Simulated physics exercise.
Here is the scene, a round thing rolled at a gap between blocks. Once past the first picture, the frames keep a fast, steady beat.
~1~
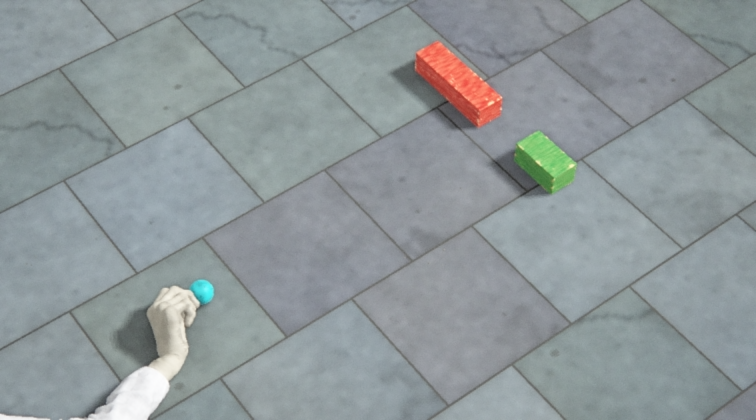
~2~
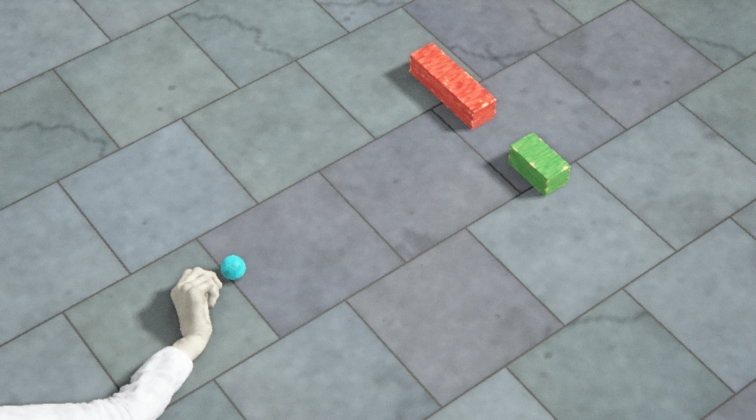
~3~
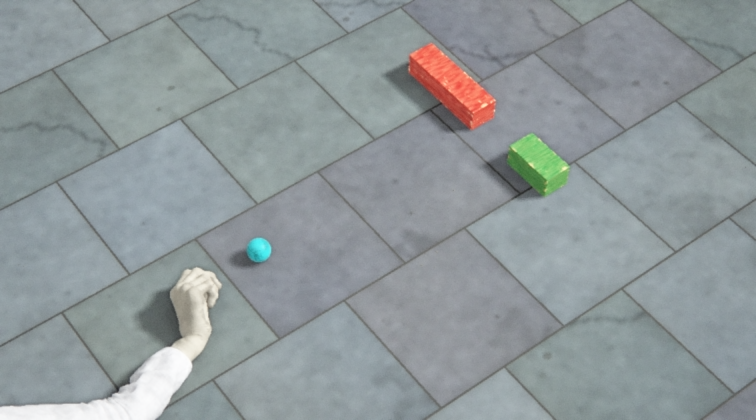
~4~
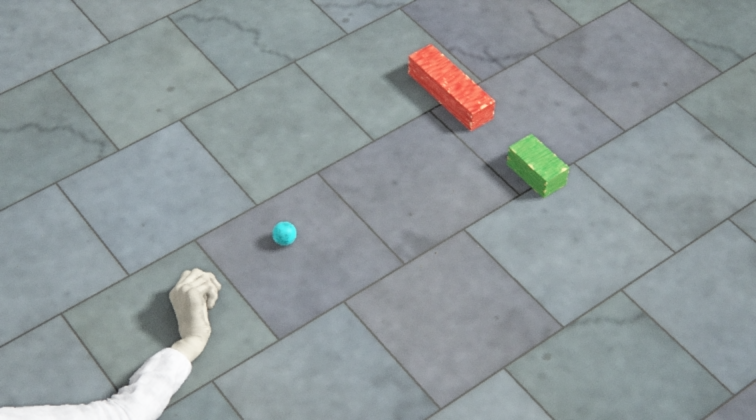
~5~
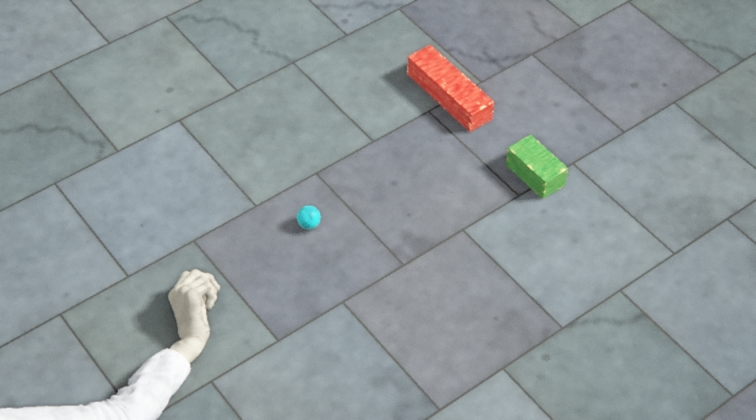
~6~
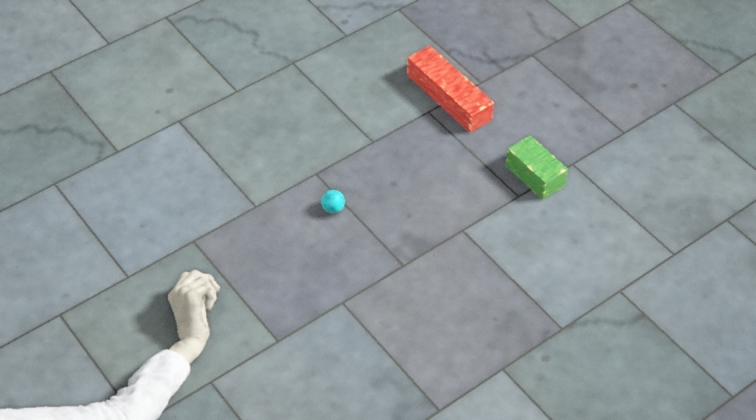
A hand in a white sleeve reaches in from the lower left over a floor of grey-green and purplish stone tiles, seen from above at an angle. A turquoise ball sits at its fingers, with a long red block and a shorter green block standing apart at the upper right. The hand pushes the ball forward and stays behind as it rolls steadily up and right, while the view shifts very slightly early on.
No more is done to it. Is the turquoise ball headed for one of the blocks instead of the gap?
It is held back.
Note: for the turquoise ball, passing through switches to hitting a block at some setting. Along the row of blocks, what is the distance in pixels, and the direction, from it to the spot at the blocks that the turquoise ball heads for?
Shift it right by around 20 pixels.
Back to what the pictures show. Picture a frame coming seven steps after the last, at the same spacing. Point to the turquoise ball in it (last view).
Around (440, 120).
Then, 0.24 s past the last view, turquoise ball heading on near (425, 140).
Then, 0.72 s past the last view, turquoise ball coming back near (426, 125).
Finally, the turquoise ball is stopped, near (408, 127).
